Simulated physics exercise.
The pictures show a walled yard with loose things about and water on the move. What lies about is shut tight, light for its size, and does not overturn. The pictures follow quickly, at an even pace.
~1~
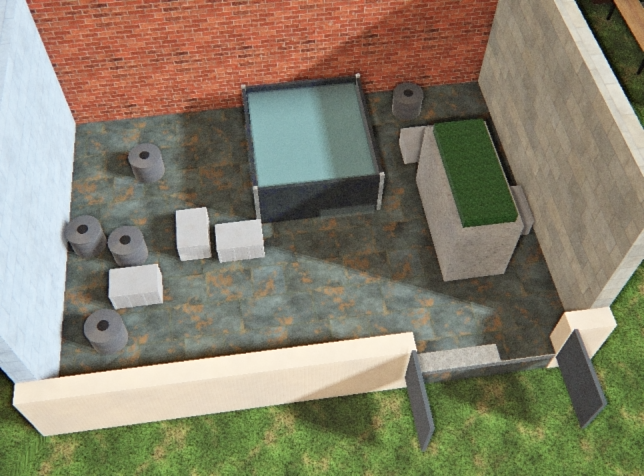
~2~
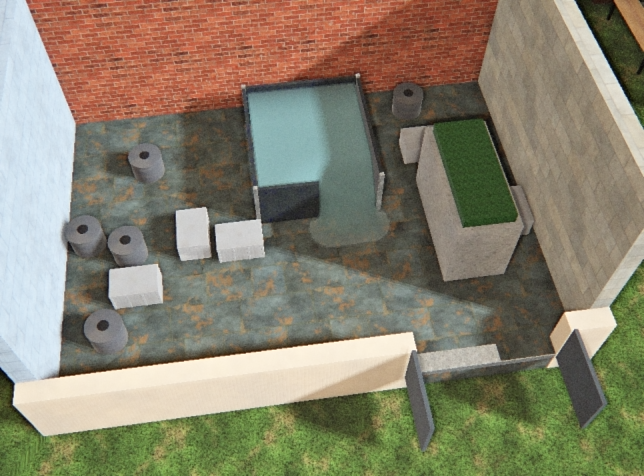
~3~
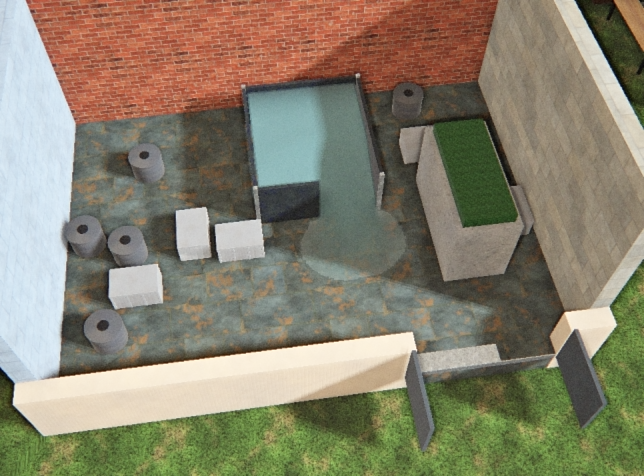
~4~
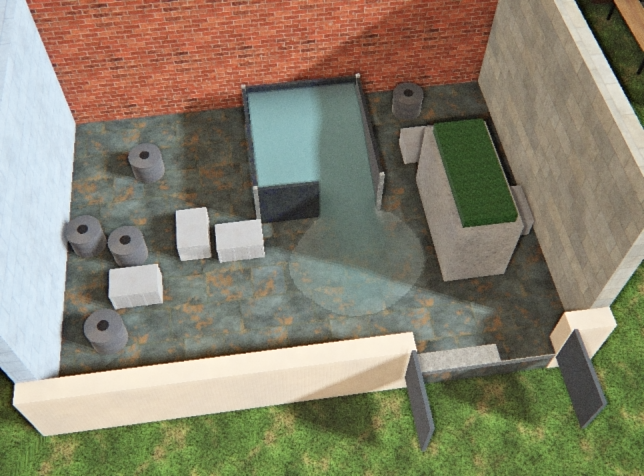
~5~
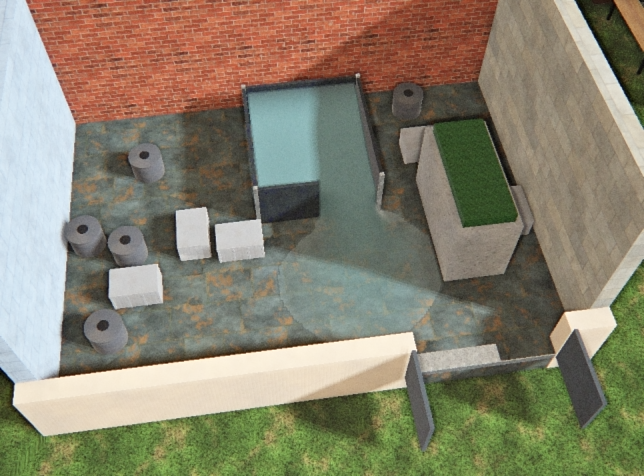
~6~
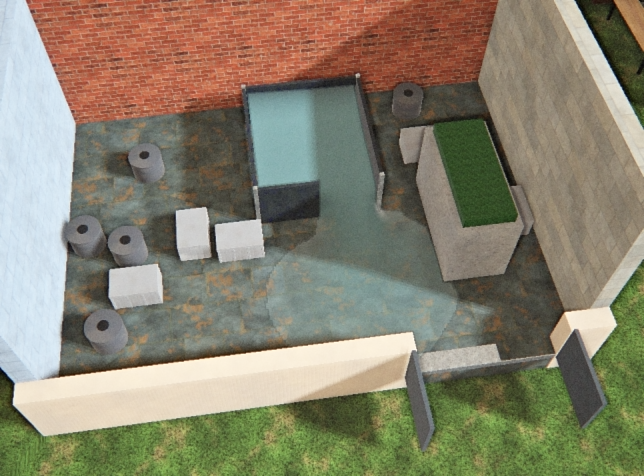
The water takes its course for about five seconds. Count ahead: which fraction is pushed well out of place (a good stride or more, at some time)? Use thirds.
Share: Less than a third.
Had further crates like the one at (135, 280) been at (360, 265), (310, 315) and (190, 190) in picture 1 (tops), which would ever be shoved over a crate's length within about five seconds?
As listed: Swept aside, pushed that far, less than that.
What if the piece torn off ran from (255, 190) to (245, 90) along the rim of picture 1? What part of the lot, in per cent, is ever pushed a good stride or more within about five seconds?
Near 60 in a hundred.
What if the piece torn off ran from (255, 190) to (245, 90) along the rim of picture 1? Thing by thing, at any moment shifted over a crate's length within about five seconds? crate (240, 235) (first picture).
Verdict: Not that far.
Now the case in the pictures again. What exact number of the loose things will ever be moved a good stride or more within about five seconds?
It comes to 3.
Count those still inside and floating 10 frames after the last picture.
0 of them.
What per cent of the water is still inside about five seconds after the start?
Some 70 per cent.
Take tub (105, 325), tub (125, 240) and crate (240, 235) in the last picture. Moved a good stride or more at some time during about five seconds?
In turn: Moved that far, shifted that much, under that.
A moment on, 0 of 10 are well off their spots; 0 afloat.
Next, 0 of 10 are well off their spots; 0 afloat.
Later, 1 of 10 are well off their spots; 0 afloat.
In the end, 3 of 10 are well off their spots, and 3 have been at some point; 3 afloat.
